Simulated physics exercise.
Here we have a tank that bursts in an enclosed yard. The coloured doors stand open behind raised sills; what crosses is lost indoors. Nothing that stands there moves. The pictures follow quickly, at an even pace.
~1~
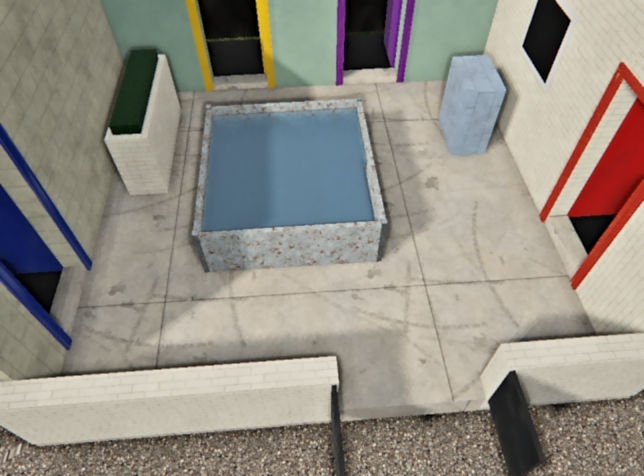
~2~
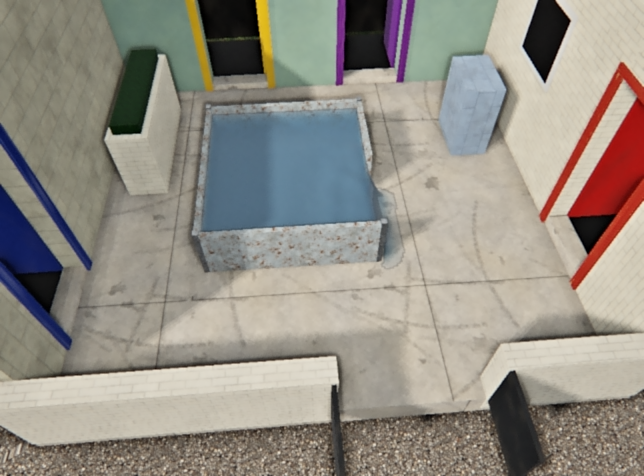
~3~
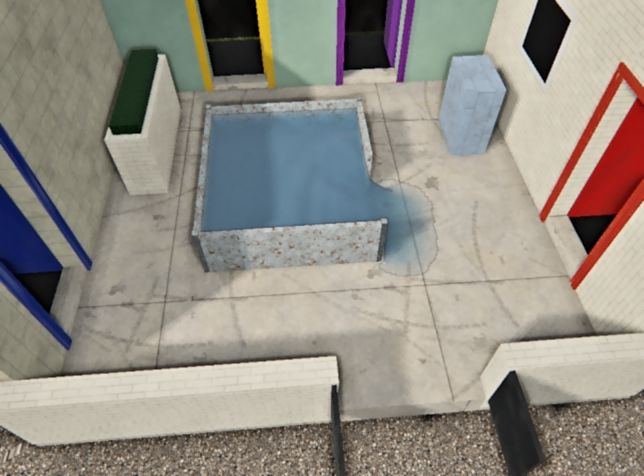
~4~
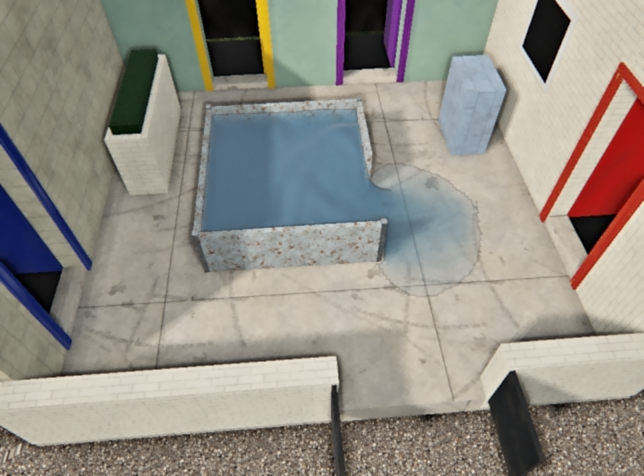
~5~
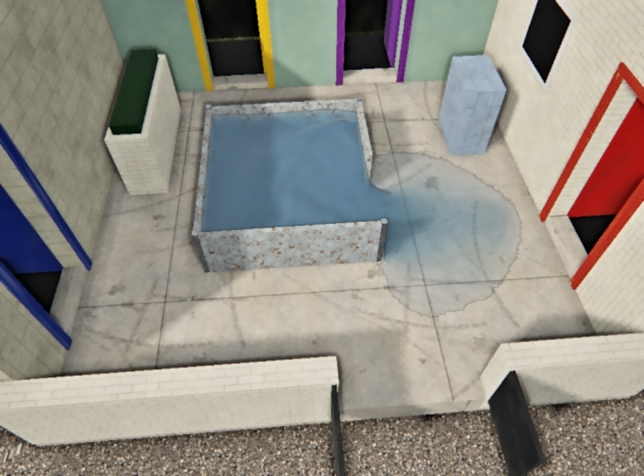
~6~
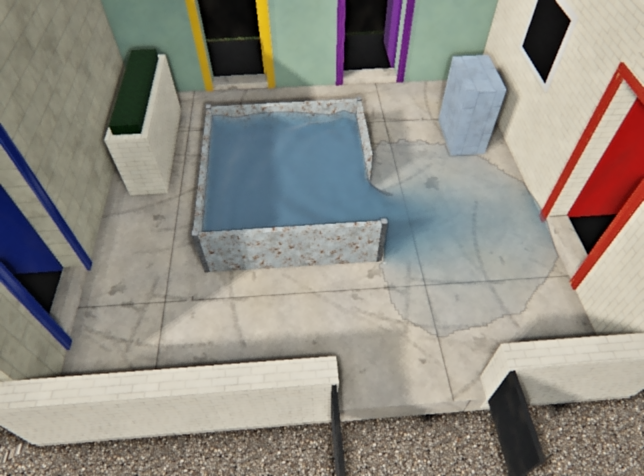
Water burst out through a gap in the right side of a raised stone tank in a walled yard, then spread over the paving in a widening, rounded puddle toward the red doorway.
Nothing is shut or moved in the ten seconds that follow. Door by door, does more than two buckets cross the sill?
The purple door holds within the limit; the blue door holds within the limit; the yellow door holds within the limit; the red door floods.
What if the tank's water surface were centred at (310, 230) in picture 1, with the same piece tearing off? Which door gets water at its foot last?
It is the blue one.
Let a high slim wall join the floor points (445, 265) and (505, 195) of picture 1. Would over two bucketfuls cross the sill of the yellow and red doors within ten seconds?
My reading: The yellow door keeps below it; the red door holds.
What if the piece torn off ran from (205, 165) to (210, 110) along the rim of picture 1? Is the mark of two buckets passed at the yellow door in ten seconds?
My reading: Yellow passes that mark.
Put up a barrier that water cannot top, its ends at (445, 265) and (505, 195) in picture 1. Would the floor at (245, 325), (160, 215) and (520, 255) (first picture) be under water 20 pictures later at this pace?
In that order: Not flooded, dry, flooded.
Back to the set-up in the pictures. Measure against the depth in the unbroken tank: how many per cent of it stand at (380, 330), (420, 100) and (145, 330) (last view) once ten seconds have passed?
Roughly 6, 10 and 12 per cent, in turn.
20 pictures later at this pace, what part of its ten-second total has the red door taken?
I make it 75 per cent.
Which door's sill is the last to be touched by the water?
The door marked blue.
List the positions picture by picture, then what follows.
The first frame shows still water in the water tank at (287, 164).
In the second frame, water pours out at (371, 211) and has run to (390, 261).
In the third frame, the front is at (416, 193), out from the gap at (371, 213).
In the fourth frame, the front is at (463, 201), out from the gap at (371, 214).
In the fifth frame, the front is at (506, 205), out from the gap at (371, 214).
In the sixth frame, water pours out at (371, 214) and has run to (552, 247).
A moment on, water covers 30 % of the floor; the purple door not reached, the blue door not reached, the yellow door not reached, the red door over two buckets in.
Next, water covers 30 % of the floor; the purple door not reached, the blue door not reached, the yellow door not reached, the red door far over two buckets in.
Then, water covers 55 % of the floor; the purple door wet at the sill, nothing in, the blue door not reached, the yellow door not reached, the red door far over two buckets in.
Later, water covers 90 % of the floor; the purple door wet at the sill, nothing in, the blue door wet at the sill, nothing in, the yellow door wet at the sill, nothing in, the red door far over two buckets in.
In the end, water covers 95 % of the floor; the purple door wet at the sill, nothing in, the blue door wet at the sill, nothing in, the yellow door wet at the sill, nothing in, the red door far over two buckets in.
